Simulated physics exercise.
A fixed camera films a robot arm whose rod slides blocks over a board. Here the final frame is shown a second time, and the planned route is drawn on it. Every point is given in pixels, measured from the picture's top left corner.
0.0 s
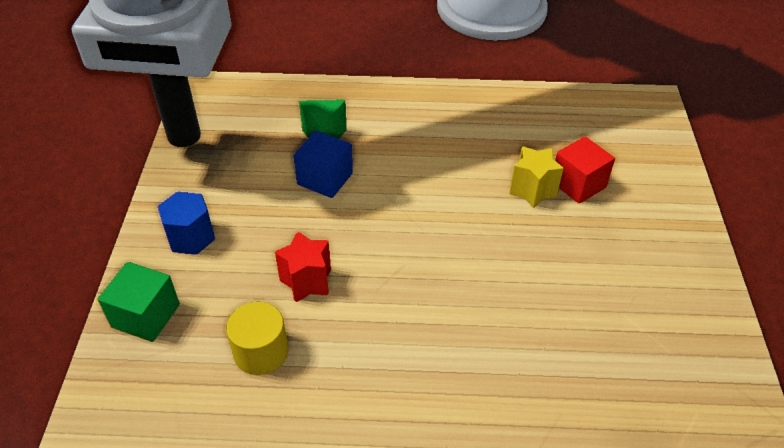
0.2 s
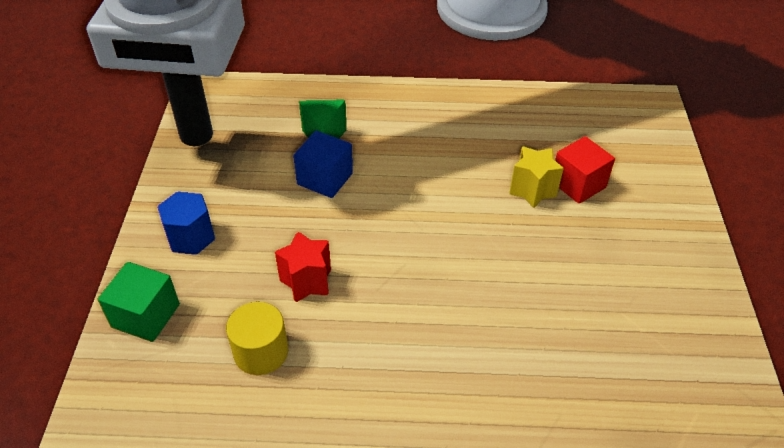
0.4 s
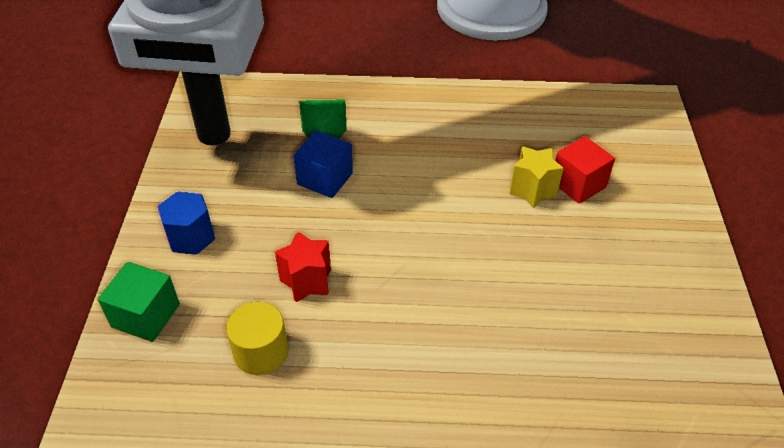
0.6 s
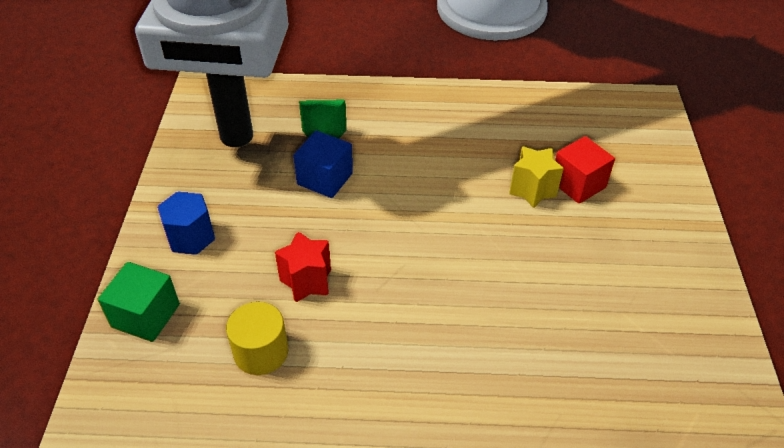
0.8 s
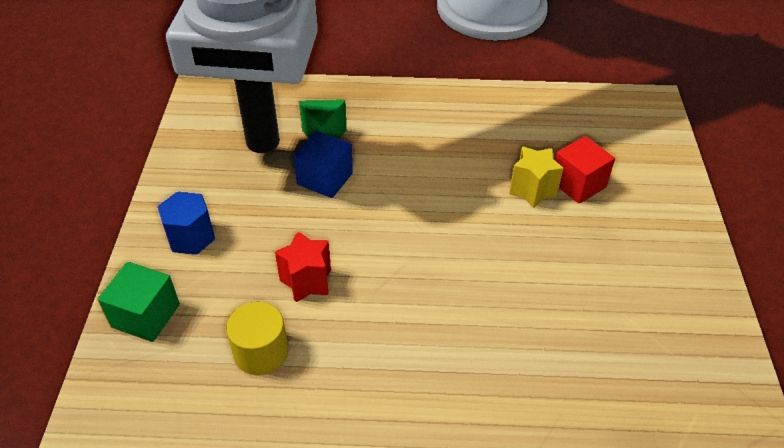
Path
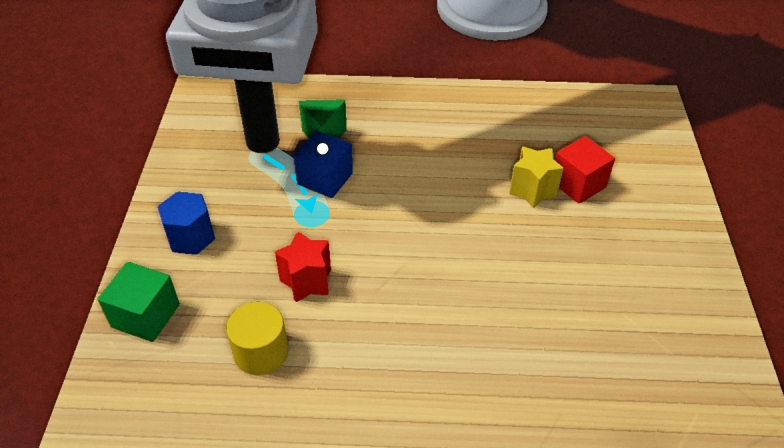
In the video, a gray robotic arm with a black rod moves steadily right along the upper left of a wooden board, nearing a blue block and a green triangle, while all the red, yellow, green and blue blocks stay still.
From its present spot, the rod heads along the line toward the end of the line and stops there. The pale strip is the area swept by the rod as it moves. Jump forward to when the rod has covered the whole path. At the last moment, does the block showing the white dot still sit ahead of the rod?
In short: No.
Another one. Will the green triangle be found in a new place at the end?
No, that is not what happens.
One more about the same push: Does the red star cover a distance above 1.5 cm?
I believe not.
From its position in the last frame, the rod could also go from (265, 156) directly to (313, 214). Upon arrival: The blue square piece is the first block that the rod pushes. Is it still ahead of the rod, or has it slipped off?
In the end it is beside or behind the rod.
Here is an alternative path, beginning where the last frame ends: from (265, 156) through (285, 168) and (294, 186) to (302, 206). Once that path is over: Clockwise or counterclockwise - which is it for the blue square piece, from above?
Anticlockwise, looking down.
The drawn path runs from (265, 156) over (287, 171) and (304, 190) to (312, 214); the dot is on the blue square piece.
What follows on the original path. One third of the way, rod (286, 158); nothing pushed yet.
Two thirds of the way, rod (302, 178); blue square piece (340, 156), turned 40° anticlockwise.
At the end, rod (311, 201); red star not moved; green triangle not moved; blue square piece (342, 157), turned 45° anticlockwise.
